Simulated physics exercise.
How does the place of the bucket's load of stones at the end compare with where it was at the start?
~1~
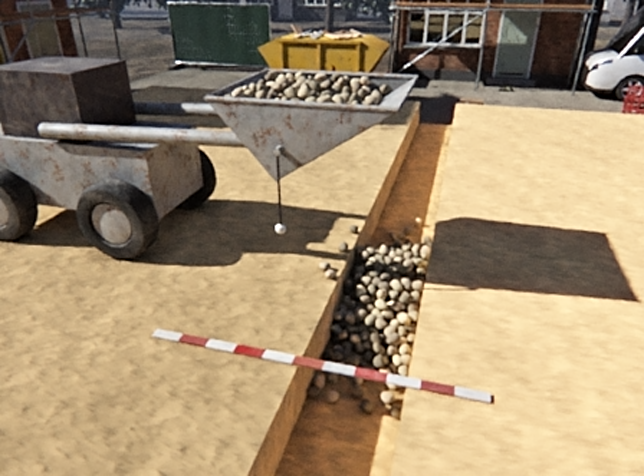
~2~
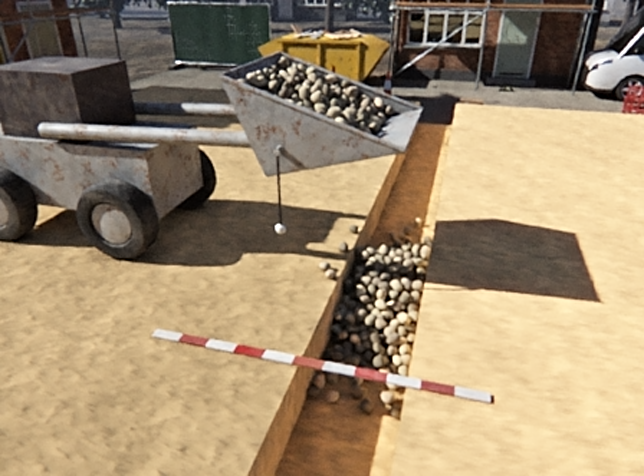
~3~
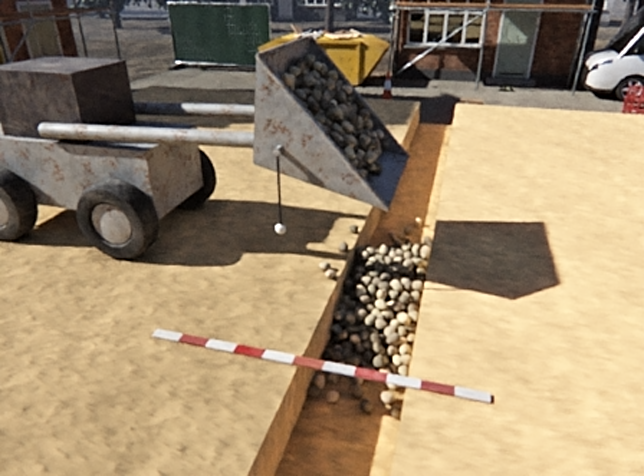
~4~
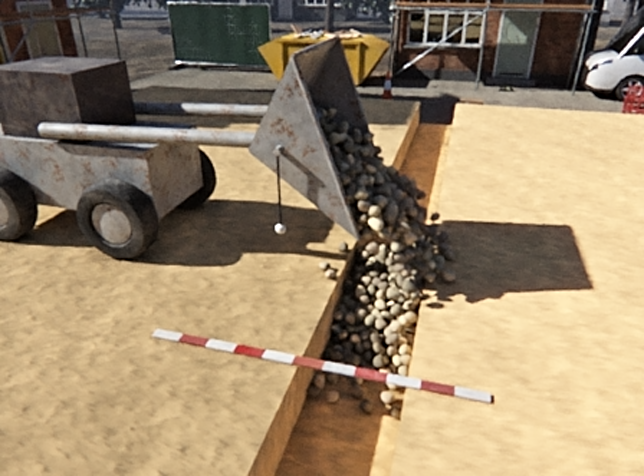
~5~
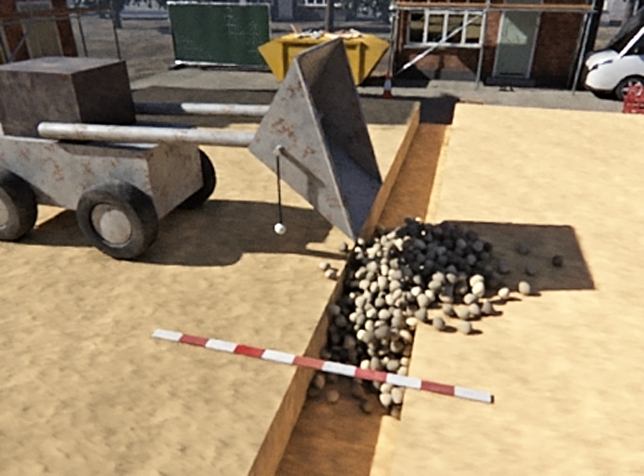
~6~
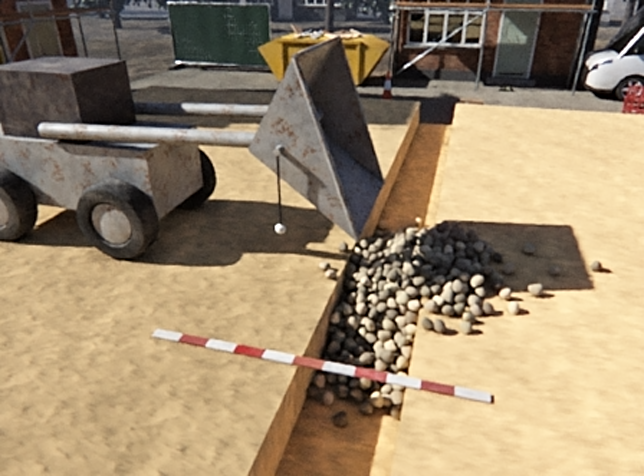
At the start the stones sit up in the loader's raised bucket. By the end they lie lower down and further right, heaped in the trench and spilled over its right edge onto the sandy ground.
